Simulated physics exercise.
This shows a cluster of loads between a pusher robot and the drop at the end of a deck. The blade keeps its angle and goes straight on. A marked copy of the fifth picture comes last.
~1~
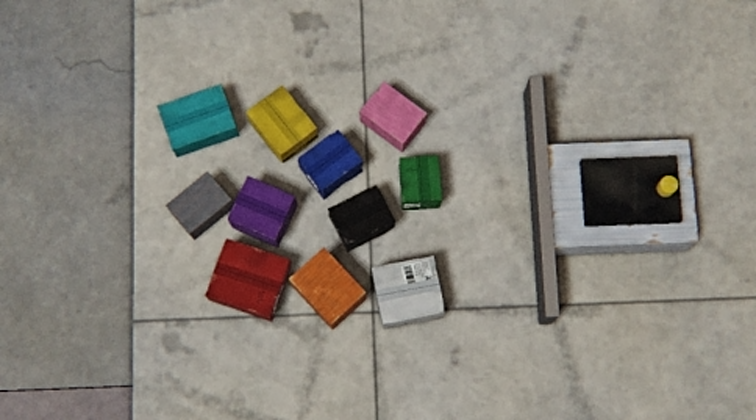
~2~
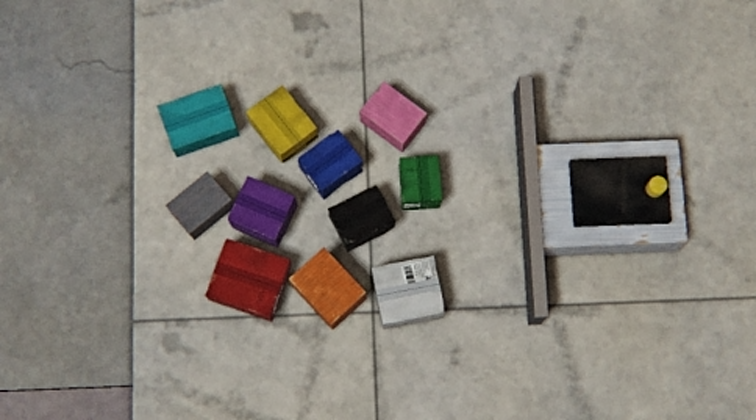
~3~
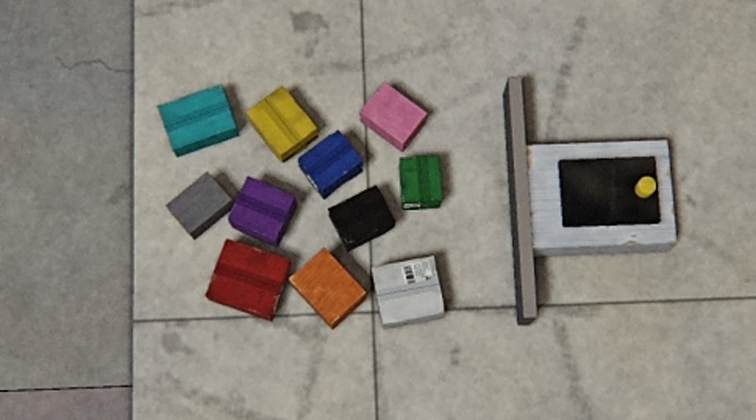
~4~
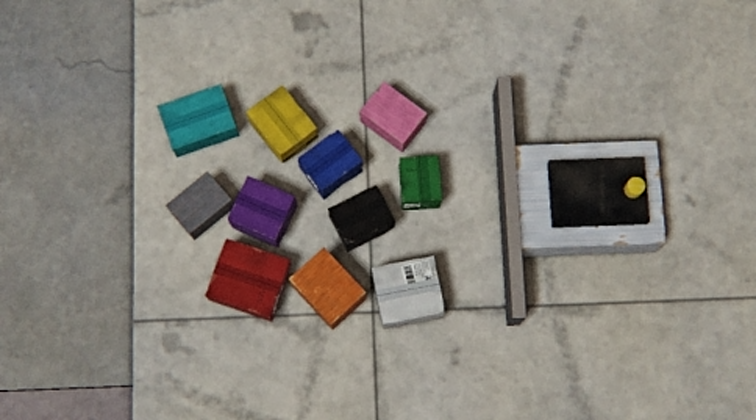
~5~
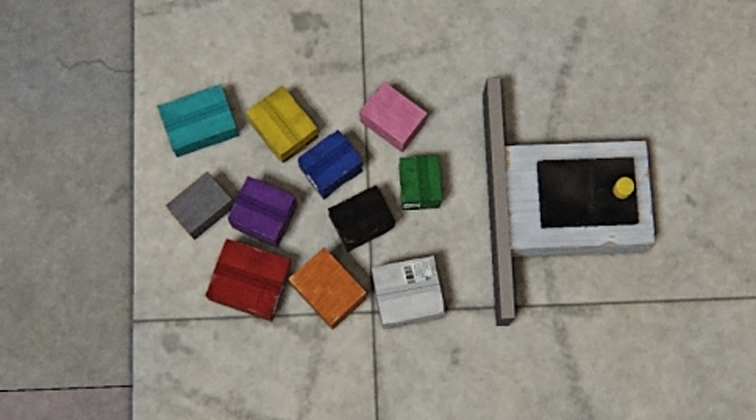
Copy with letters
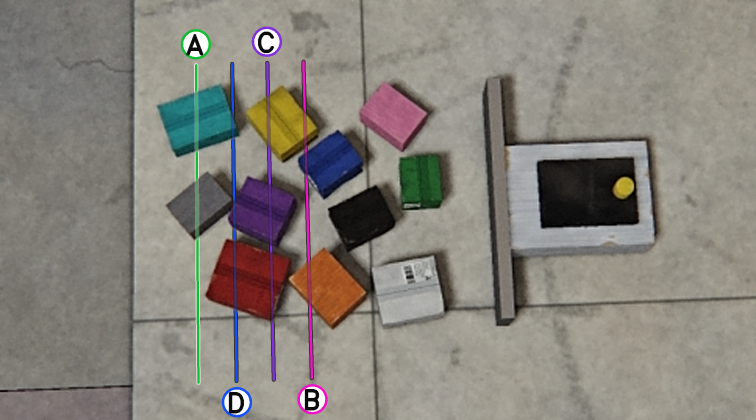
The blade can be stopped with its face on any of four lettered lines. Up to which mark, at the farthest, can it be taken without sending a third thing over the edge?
Up to line C.
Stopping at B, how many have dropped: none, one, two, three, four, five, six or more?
By then, none.
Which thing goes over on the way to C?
It is the red parcel.
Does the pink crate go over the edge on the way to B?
By then, no.
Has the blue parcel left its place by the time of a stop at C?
Yes.
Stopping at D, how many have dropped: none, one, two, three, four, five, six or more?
By then, three.
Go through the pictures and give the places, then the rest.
Grey crate (201, 206); red parcel (250, 280); orange crate (329, 289), in the first picture.
Robot (613, 191); turquoise parcel (199, 121), in the second picture.
Robot (601, 192); purple box (263, 212), in the third picture.
Robot (591, 192); white parcel (408, 293), in the fourth picture.
Robot (580, 192); black box (362, 219); yellow parcel (283, 125); grey crate (201, 206), in the fifth picture.
On the marked copy, A at (197, 220); B at (308, 215); C at (270, 217); D at (234, 218).
Taking C. A third of the way, robot (498, 196); red parcel (241, 278); pink crate (372, 117).
Two thirds of the way, robot (415, 199); red parcel (189, 276); orange crate (246, 291).
When it is over, robot (352, 201); red parcel over the edge; grey crate (145, 208); one fallen.
As for the rest, A drops seven; B is within the limit but short; D drops three.
